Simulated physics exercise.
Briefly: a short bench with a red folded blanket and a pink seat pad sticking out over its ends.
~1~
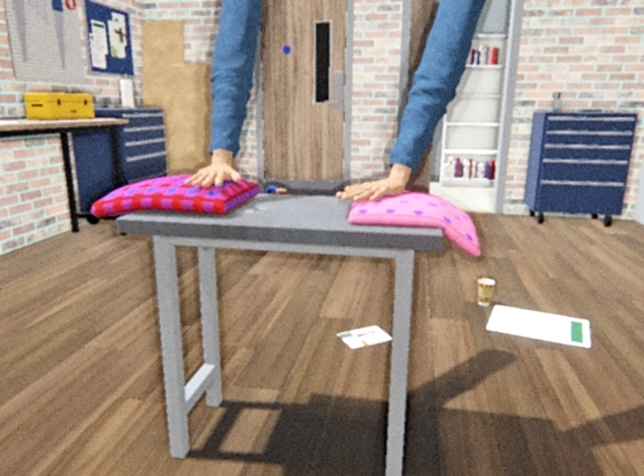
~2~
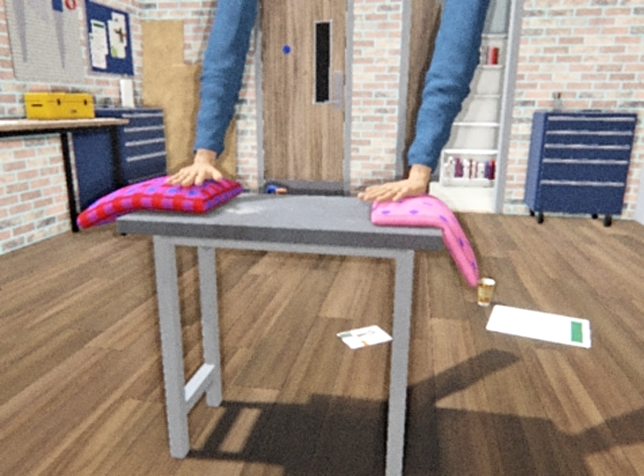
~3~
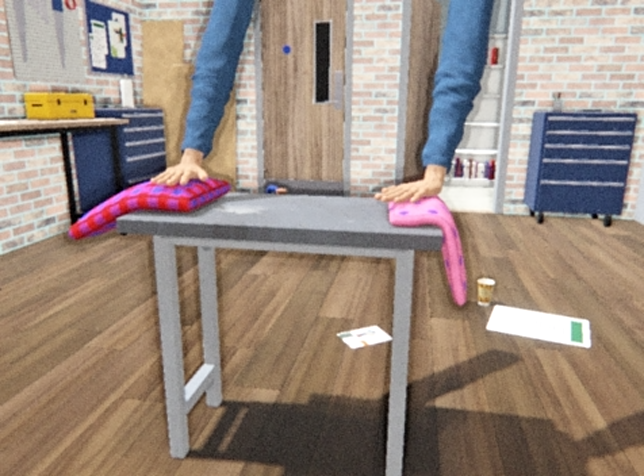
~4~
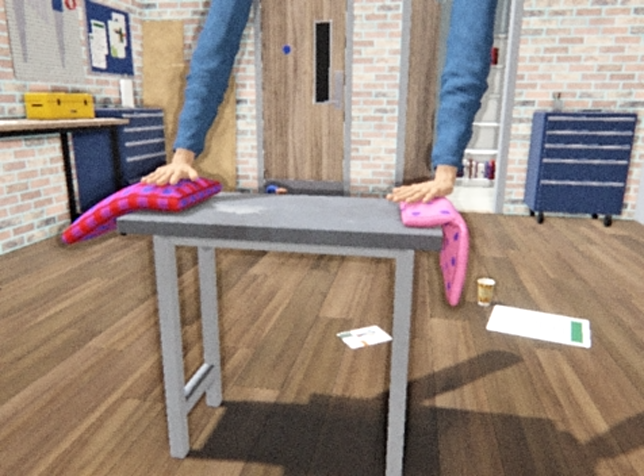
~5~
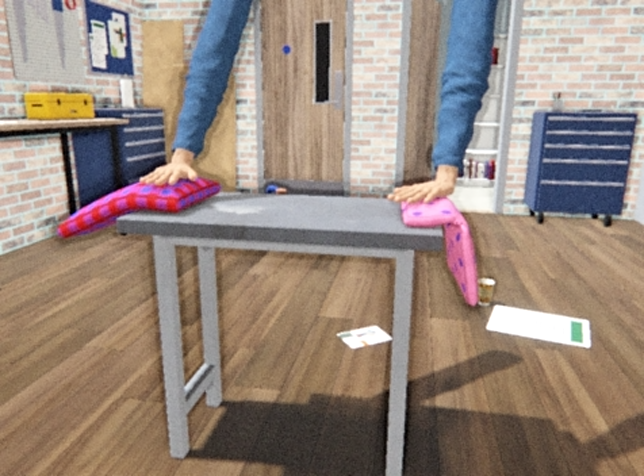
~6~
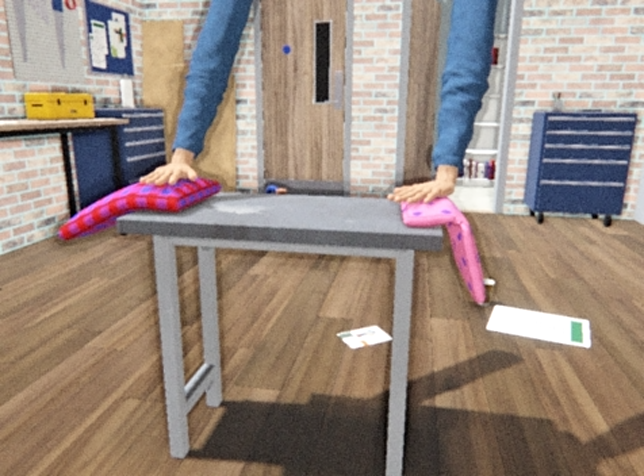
The clip opens with two blue-sleeved arms pressing a soft red checked bundle and a pink spotted pad onto a grey bench. The hands slide them apart, farther over opposite ends, and both droop; then the hands stay nearly still while the pad's hanging end swings slightly right.
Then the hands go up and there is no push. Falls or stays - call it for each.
Call: Red folded blanket falls; pink seat pad falls.
Then, 0.34 s after the last picture, folded blanket falling near (142, 225); seat pad falling near (452, 295).
Then, 0.62 s after the last picture, folded blanket on the floor near (146, 368); seat pad on the floor near (453, 449).
At rest, folded blanket on the floor near (125, 406); seat pad on the floor near (467, 456). The red folded blanket goes down and the pink seat pad slumps off the end.
